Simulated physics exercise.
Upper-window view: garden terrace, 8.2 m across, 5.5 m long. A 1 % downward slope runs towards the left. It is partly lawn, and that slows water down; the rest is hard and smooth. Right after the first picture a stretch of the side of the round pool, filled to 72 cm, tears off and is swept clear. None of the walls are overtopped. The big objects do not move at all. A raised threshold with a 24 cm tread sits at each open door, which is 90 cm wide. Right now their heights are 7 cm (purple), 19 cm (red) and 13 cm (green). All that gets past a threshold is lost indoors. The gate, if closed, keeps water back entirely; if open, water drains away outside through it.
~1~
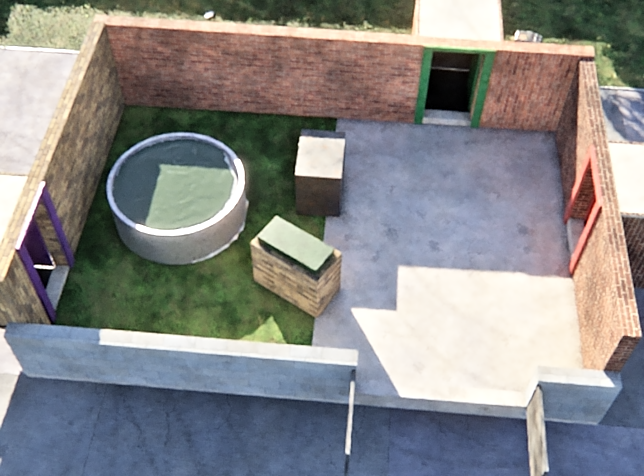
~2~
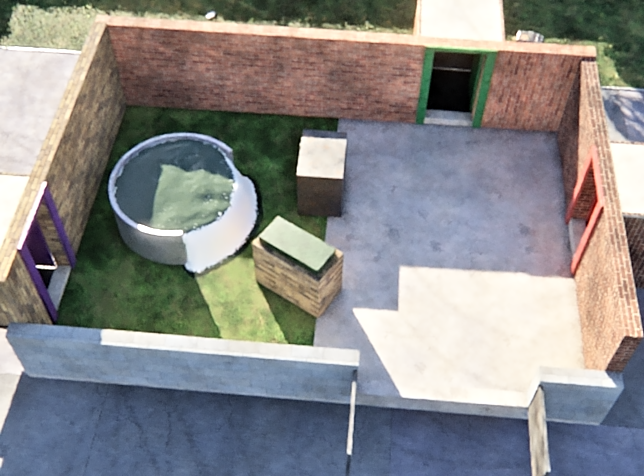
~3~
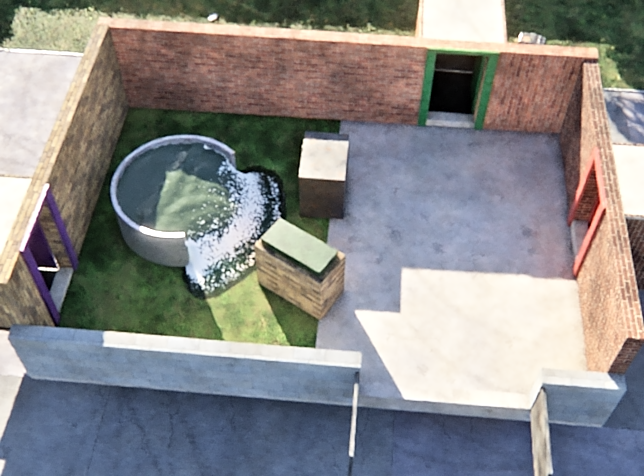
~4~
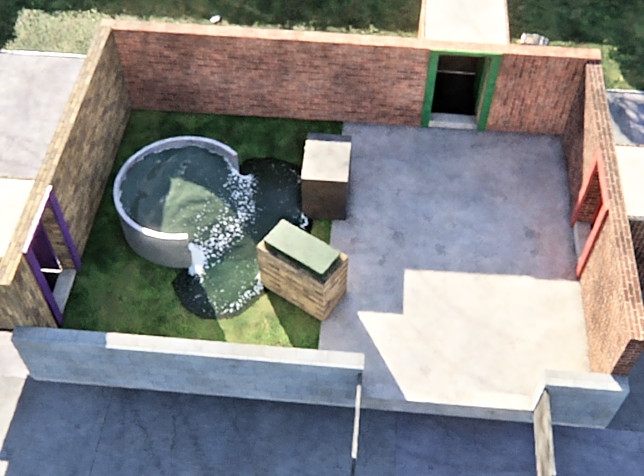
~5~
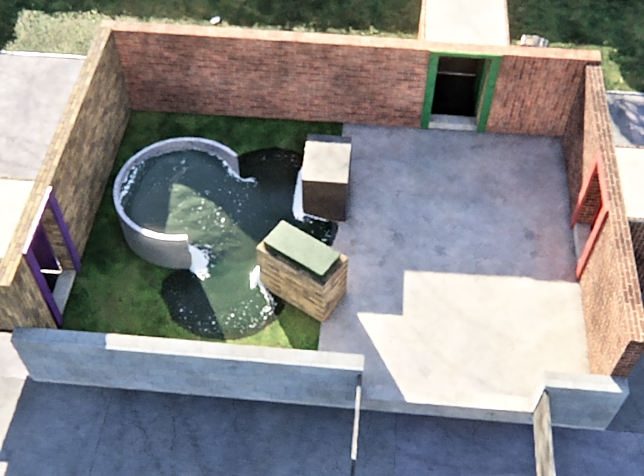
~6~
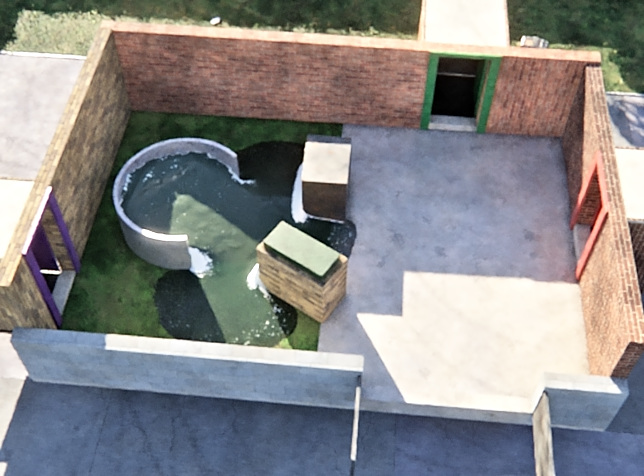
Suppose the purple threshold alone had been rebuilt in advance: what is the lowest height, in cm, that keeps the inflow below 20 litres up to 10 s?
About 6.5 cm.
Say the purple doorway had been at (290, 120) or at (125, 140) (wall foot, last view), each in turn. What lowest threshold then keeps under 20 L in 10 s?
Minimums: Roughly 12.5 cm and 6.5 cm.
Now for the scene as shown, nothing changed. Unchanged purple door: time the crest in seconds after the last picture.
8.0 s.
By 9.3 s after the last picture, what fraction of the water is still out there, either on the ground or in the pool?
Close to 90 per cent is still present.
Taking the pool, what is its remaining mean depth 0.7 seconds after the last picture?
It averages close to 32 centimetres.
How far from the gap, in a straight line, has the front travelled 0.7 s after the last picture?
The front sits around 3.4 m out.
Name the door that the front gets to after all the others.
That is the purple door.
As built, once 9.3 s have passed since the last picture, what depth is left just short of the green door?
Roughly 5.5 cm deep.
Then, 0.7 s after the last picture water covers 30 % of the floor, deepest (42 cm) near (265, 268); it has not reached the purple door.
Then, 2.3 s after the last picture water covers 80 % of the floor, deepest (16 cm) near (577, 309); it has not reached the purple door.
Then, 9.3 s after the last picture water covers 100 % of the floor, deepest (10 cm) near (48, 358); 9 cm at the purple door, 14 litres in over its 7 cm threshold.
At the purple door as built, the water peaked near 10 cm, 7.9 s after the last picture.
Run again over the same 10 s with other heights there, 26 litres in over 6 cm, 13 litres over 7 cm. The limit of 20 litres is kept from about 6.5 cm up.
